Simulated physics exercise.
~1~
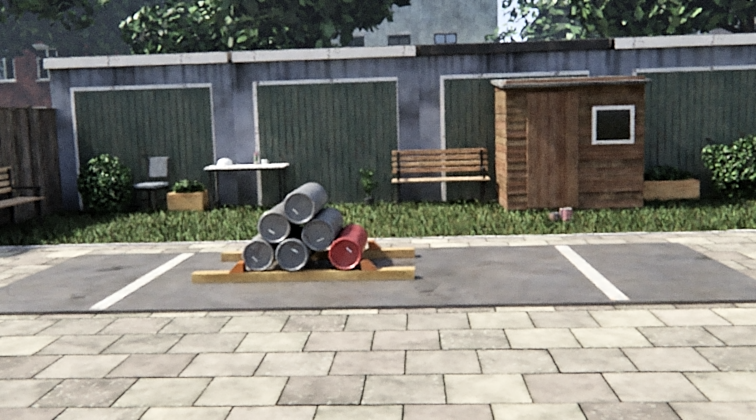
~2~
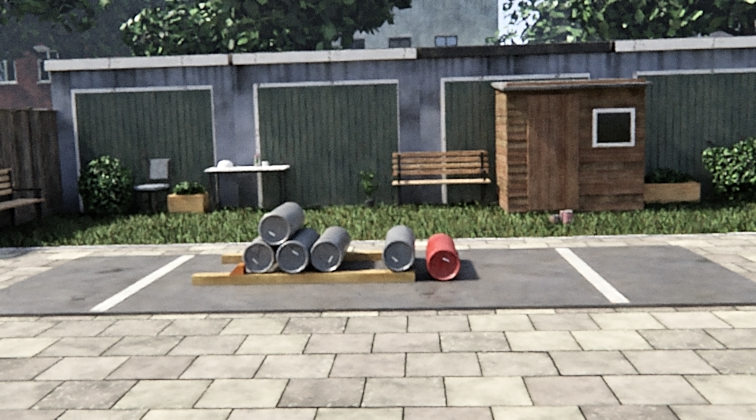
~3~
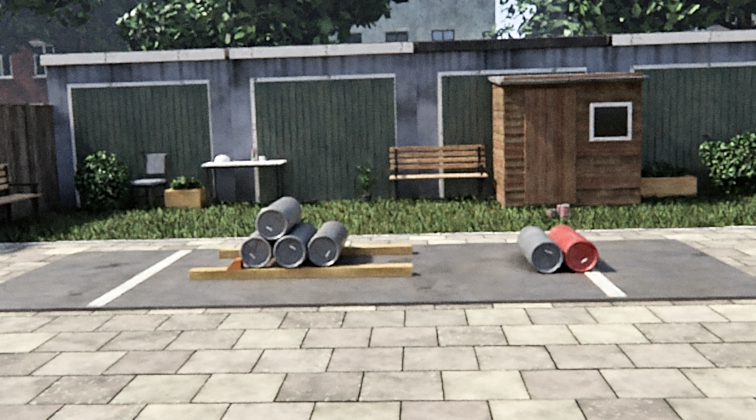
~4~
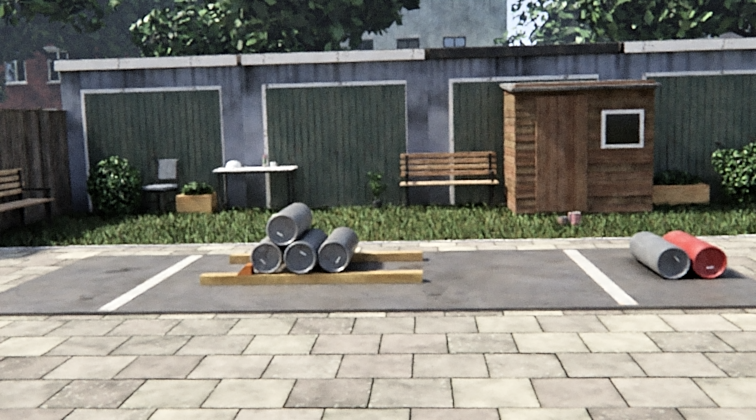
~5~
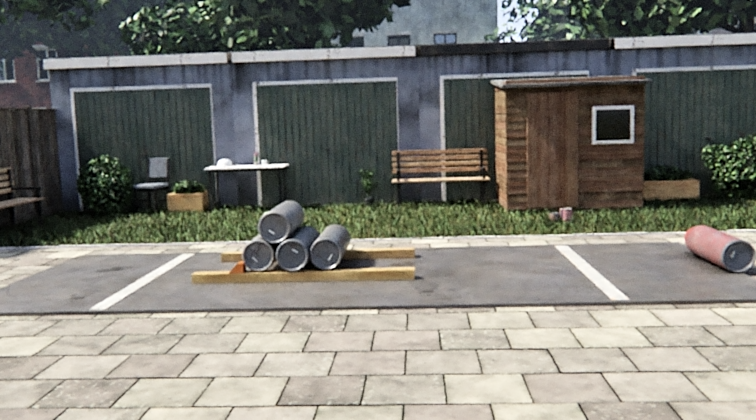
One red and one grey cylinder roll off the stack, ending beyond the right-hand line.
